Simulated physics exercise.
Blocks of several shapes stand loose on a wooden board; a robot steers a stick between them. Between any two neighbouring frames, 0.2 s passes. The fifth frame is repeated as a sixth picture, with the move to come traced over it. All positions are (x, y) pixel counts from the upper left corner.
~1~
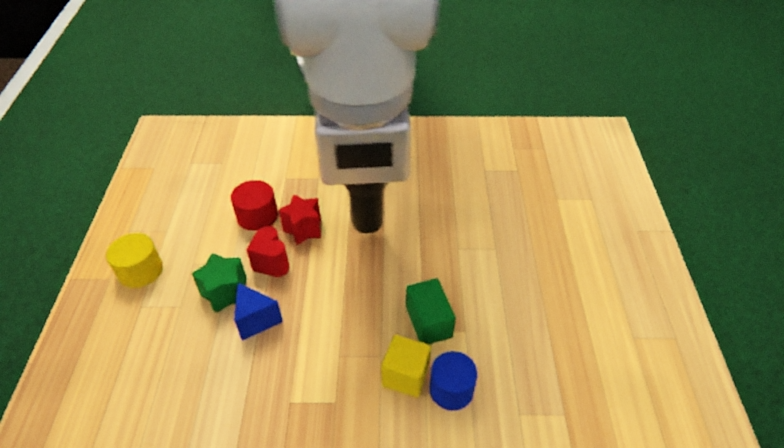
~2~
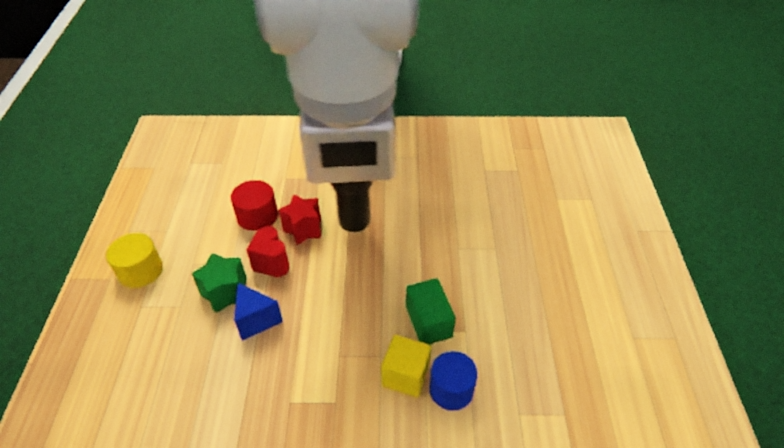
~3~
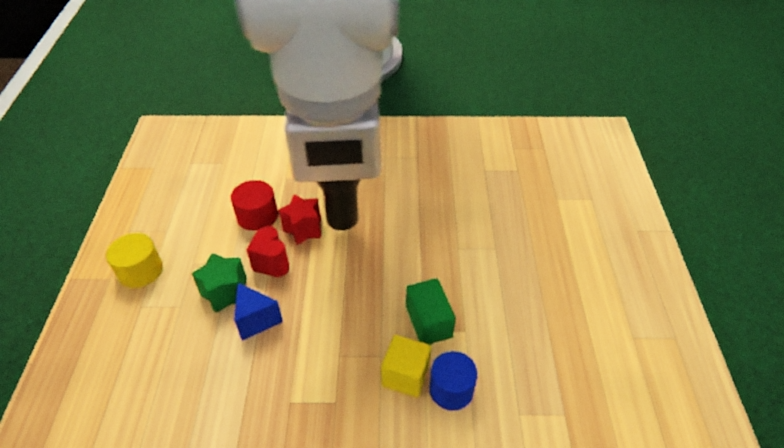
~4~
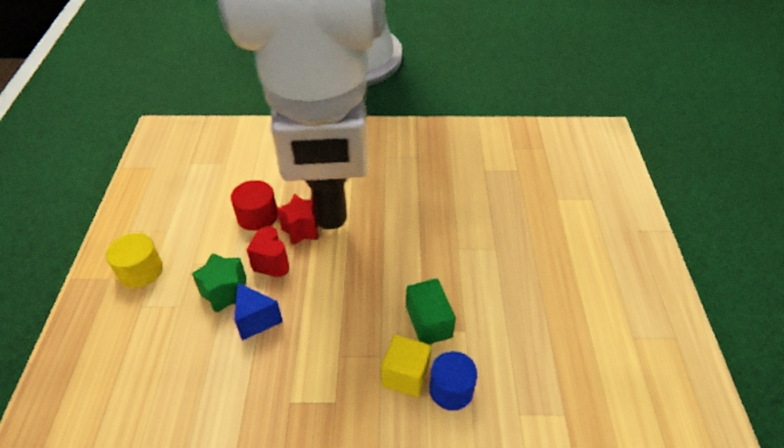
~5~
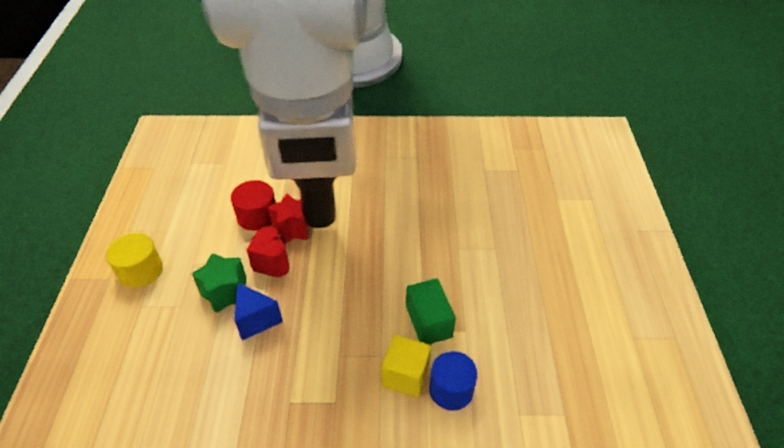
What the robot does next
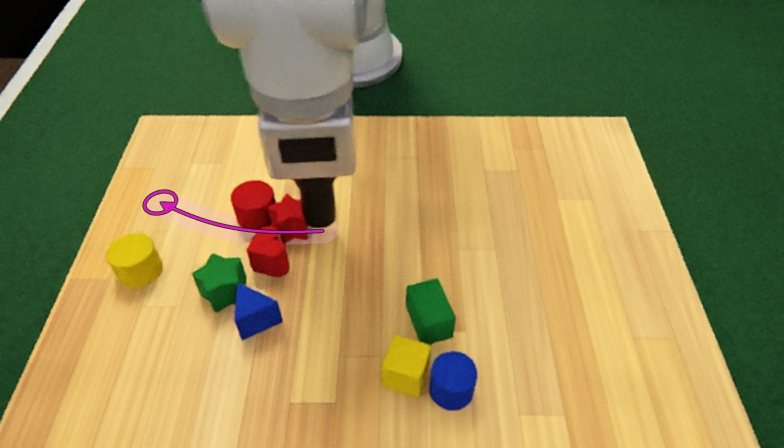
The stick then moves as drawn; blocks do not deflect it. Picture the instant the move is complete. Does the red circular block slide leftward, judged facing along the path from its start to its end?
No - that is not the case.
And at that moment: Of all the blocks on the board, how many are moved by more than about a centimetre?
There will be two blocks that move more than 1 cm.
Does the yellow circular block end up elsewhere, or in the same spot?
Answer: Unmoved.
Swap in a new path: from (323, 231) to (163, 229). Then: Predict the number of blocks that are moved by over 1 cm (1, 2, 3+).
Two blocks shift.
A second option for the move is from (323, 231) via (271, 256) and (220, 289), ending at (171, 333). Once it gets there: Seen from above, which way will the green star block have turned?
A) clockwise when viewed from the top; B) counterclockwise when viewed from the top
Letter A.
The line goes from (323, 231) via (262, 231) and (207, 221), ending at (160, 202).
The first path, step by step. One third of the way, stick at (257, 218); red circular block at (208, 184); red star block at (224, 208).
Two thirds of the way, stick at (201, 208); red circular block at (186, 176); red star block at (166, 204), turned 15° anticlockwise.
At the end, stick at (155, 189); yellow circular block unmoved; red circular block at (169, 156); red heart-shaped block unmoved; red star block at (130, 200), turned 70° anticlockwise.
